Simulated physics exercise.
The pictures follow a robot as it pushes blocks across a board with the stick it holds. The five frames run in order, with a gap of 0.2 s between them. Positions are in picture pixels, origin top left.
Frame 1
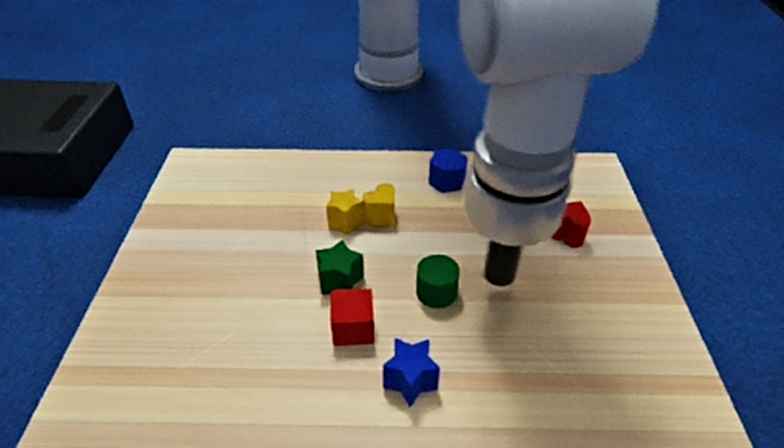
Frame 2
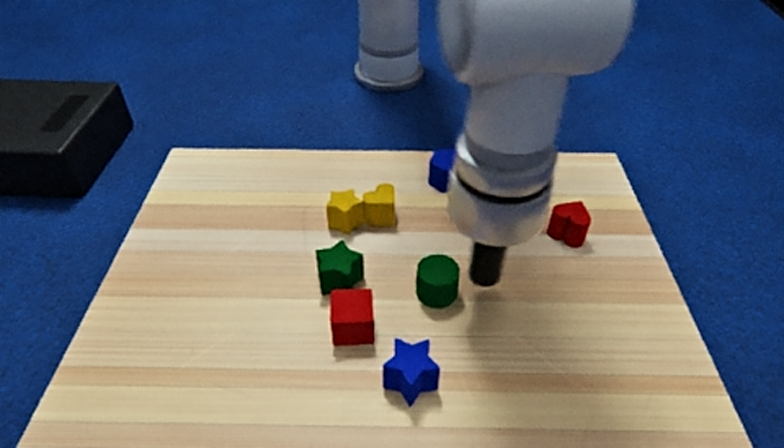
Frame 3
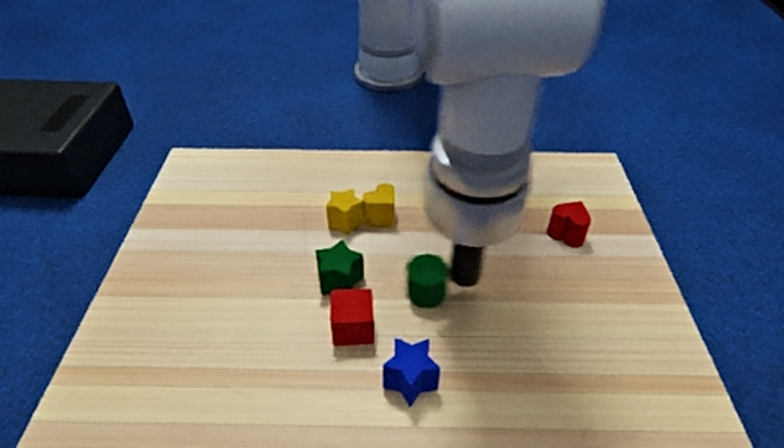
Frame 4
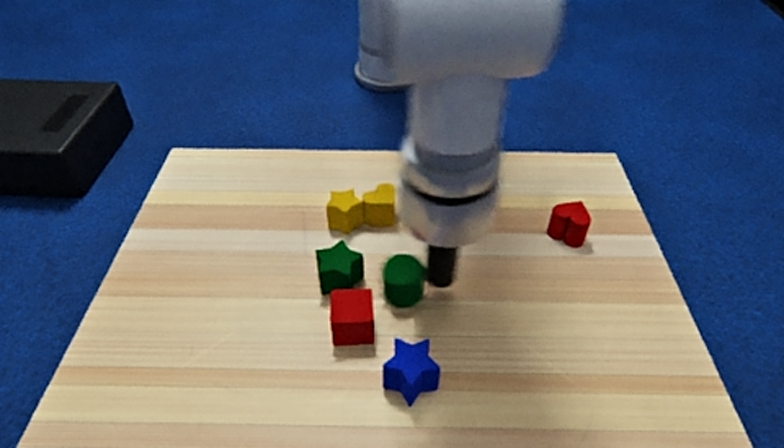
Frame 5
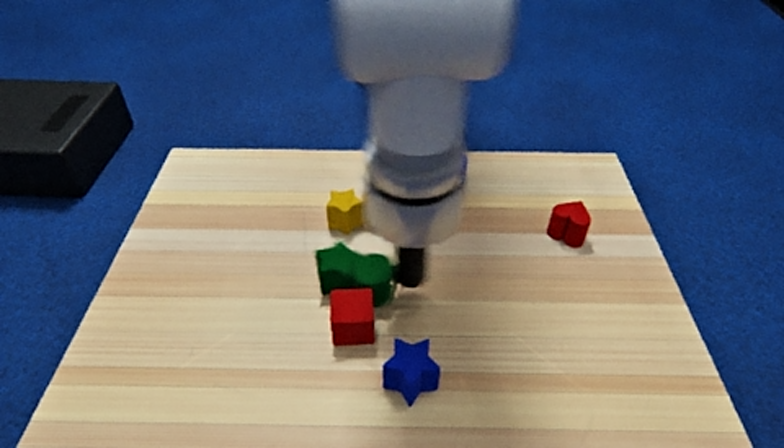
A robot arm with a dark stick moves left across a wooden board scattered with coloured blocks, reaches the green cylinder and pushes it left until it is beside the green star, just above the red cube.
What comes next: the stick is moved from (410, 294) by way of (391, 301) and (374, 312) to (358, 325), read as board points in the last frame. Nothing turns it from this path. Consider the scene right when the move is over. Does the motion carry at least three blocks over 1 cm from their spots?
I'd say yes.
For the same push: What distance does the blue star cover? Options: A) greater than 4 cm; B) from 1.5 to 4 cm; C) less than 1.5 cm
C - less than 1.5 cm.
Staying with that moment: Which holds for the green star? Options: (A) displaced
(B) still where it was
A
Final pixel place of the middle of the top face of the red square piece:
Somewhere near (324, 321).
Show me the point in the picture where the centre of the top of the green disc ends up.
The centre of its top face lies at (329, 282).
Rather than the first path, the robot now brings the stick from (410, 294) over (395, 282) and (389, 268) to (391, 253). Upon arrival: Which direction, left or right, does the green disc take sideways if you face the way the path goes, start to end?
So, looking from the first point of the path to the last, the green disc moves leftwards.
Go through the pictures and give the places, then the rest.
In the first picture, tip of the stick at (499, 275), middles of tops, green star at (338, 257), red square piece at (352, 305), green disc at (438, 269), blue star at (412, 358).
In the second picture, stick at (484, 275), nothing pushed.
In the third picture, stick at (465, 276), green disc at (428, 269).
In the fourth picture, stick at (440, 276), green disc at (403, 269).
In the fifth picture, stick at (411, 277), green star at (337, 257), red square piece at (352, 305), green disc at (374, 268), blue star at (412, 358).
What follows on the original path. Halfway along, stick at (381, 289); green star at (319, 254), turned 20° clockwise; red square piece at (348, 307); green disc at (346, 273).
At the end, stick at (357, 308); green star at (314, 255), turned 35° clockwise; red square piece at (324, 321), turned 25° anticlockwise; green disc at (329, 282); blue star unmoved.
